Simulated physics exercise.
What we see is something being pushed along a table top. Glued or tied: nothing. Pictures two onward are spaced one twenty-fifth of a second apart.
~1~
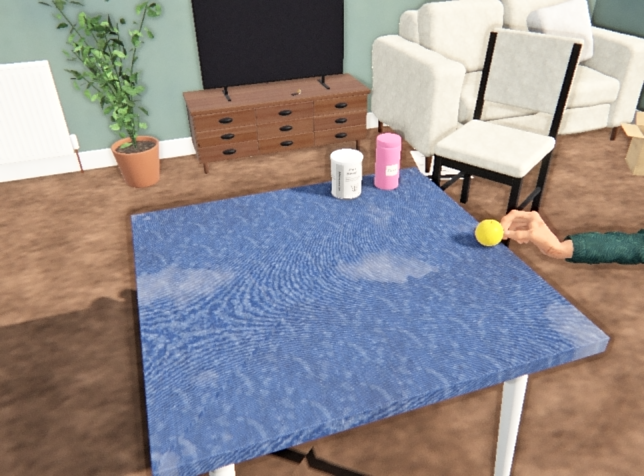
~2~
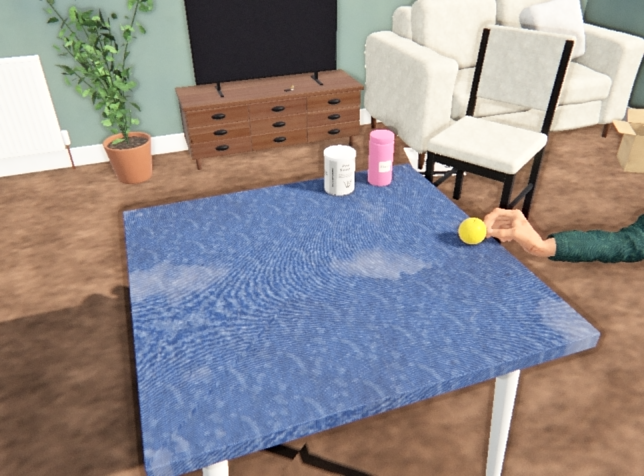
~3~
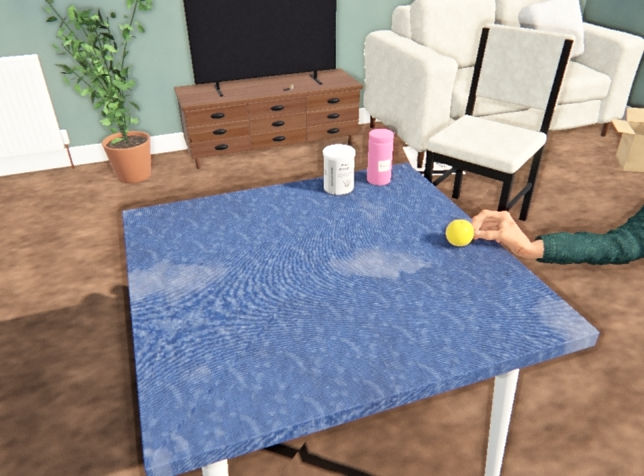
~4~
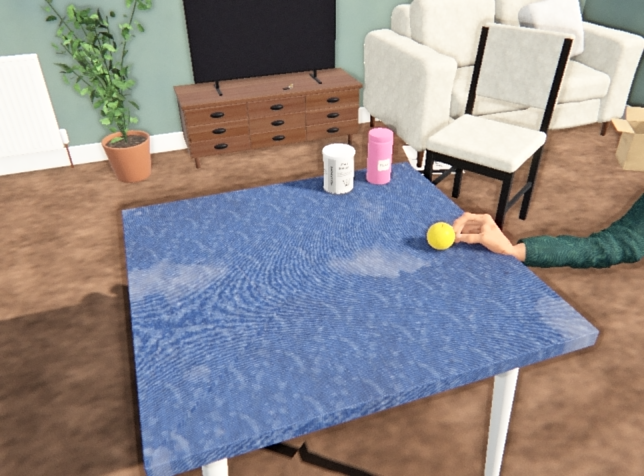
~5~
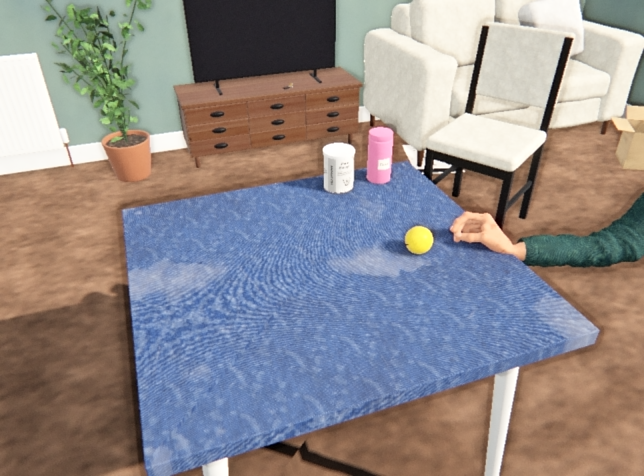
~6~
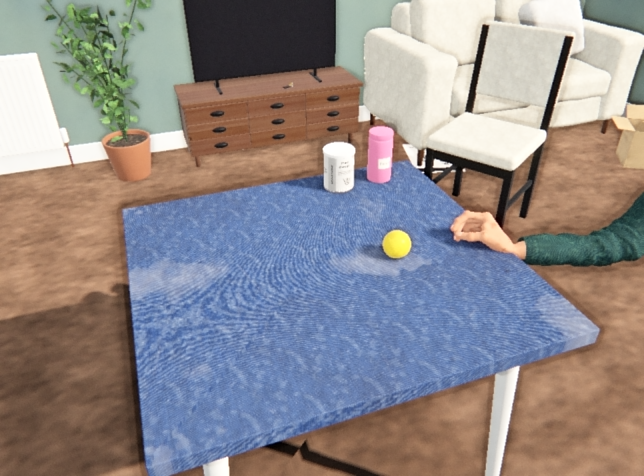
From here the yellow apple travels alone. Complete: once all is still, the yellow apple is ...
Off the table.
Then, 0.20 s past the last view, yellow apple displaced well along near (283, 269).
Then, 0.50 s past the last view, yellow apple now off the table.
Then, 0.80 s past the last view, things are still on the move.
Then, 1.10 s past the last view, as before.
Finally, off the table, yellow apple.
